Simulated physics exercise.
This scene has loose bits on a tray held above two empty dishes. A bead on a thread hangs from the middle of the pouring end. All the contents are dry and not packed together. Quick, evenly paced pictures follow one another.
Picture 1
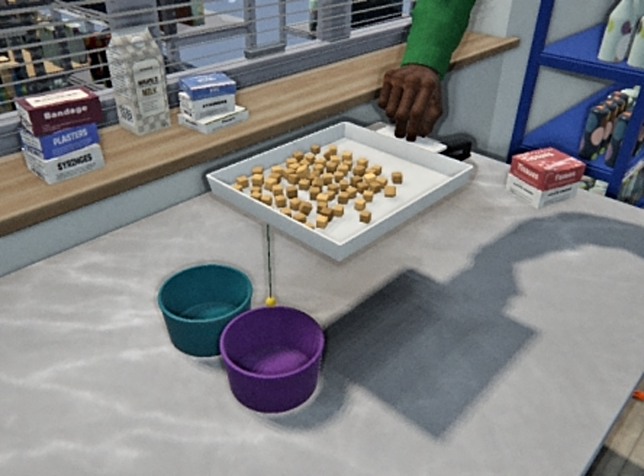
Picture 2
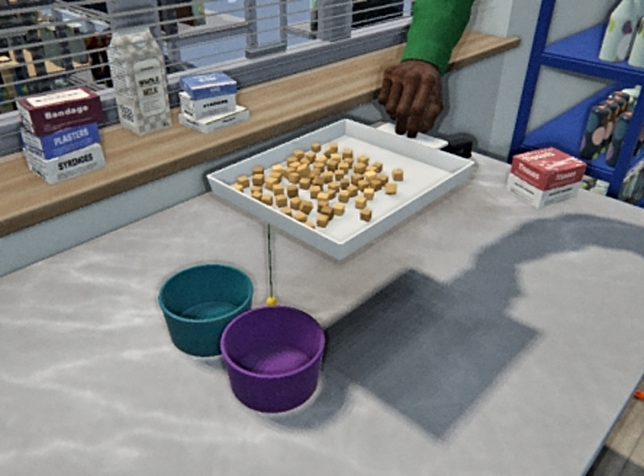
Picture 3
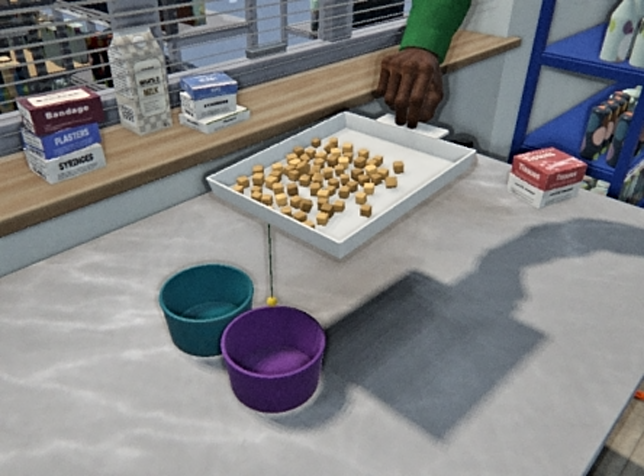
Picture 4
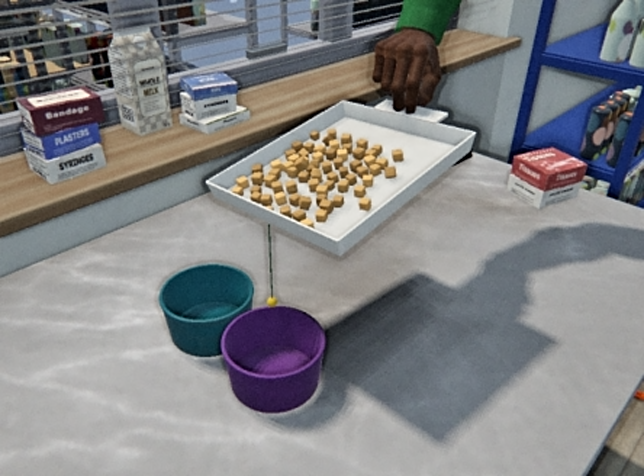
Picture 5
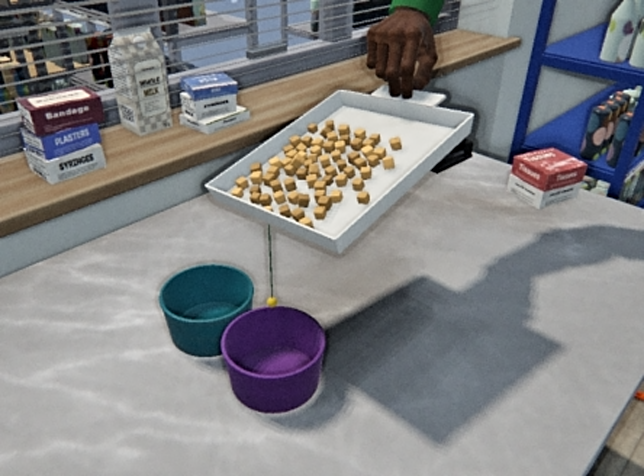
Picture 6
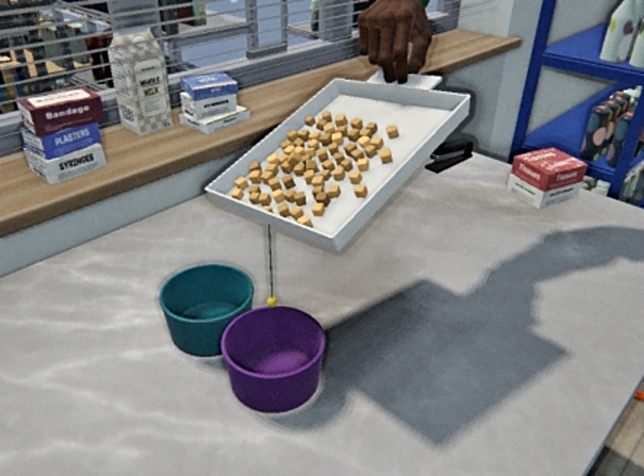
A white tray of small wooden cubes, gripped at its far end by a hand in a green sleeve, starts out nearly level above an empty teal dish and an empty purple one. The hand then raises the far end, steadily steepening the tray toward its near edge, while the cubes stay scattered on it.
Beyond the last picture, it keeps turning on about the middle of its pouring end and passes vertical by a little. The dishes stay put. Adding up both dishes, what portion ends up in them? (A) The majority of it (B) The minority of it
The majority of it (A).
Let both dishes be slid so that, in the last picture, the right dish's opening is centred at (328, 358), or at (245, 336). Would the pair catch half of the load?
For the two places in order: A minority share, a majority share.
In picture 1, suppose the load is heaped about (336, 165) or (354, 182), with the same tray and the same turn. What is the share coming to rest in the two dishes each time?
Roughly 90 and 70 percent, in that order.
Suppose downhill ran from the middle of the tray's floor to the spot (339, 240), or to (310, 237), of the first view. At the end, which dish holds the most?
Outcome one: The right side; outcome two: The right side.
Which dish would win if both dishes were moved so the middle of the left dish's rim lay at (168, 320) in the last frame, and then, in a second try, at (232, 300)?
First try, the leftmost dish; second try, the leftmost dish.
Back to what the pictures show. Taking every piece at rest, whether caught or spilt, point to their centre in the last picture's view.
Once it all stops, the middle lies near (204, 324).
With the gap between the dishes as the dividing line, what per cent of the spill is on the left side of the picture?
Share on the left: Near 100 %.
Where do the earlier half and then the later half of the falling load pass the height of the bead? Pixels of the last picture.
At about (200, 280), then at (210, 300).
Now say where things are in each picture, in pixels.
Corners of the pouring end near (212, 175) and (340, 241), level; middle of the load near (317, 187), small wooden cubes; left dish near (170, 328); right dish near (235, 382); bead on its thread near (271, 302), in the first picture.
Corners of the pouring end near (212, 176) and (340, 241), level; middle of the load near (318, 185), in the second picture.
Corners of the pouring end near (212, 178) and (339, 239), tipped barely, lowest at the left corner; middle of the load near (318, 182), in the third picture.
Corners of the pouring end near (211, 181) and (337, 237), tipped a little, lowest at the left corner; middle of the load near (317, 177), in the fourth picture.
Corners of the pouring end near (210, 184) and (335, 235), tipped clearly, lowest at the left corner; middle of the load near (315, 173), in the fifth picture.
Corners of the pouring end near (210, 187) and (332, 233), tipped clearly, lowest at the left corner; middle of the load near (313, 168); left dish near (171, 328); right dish near (236, 382), in the sixth picture.
Shortly afterwards, tray tipped steeply; the whole lot on the tray.
Next, tray tipped past a quarter turn; the whole lot on the tray.
Some moments later, tray tipped past a quarter turn; a little in the right dish; the bulk in the left dish; near a quarter outside both.
In the end, tray tipped past a quarter turn; a little in the right dish; the bulk in the left dish; near a quarter outside both.
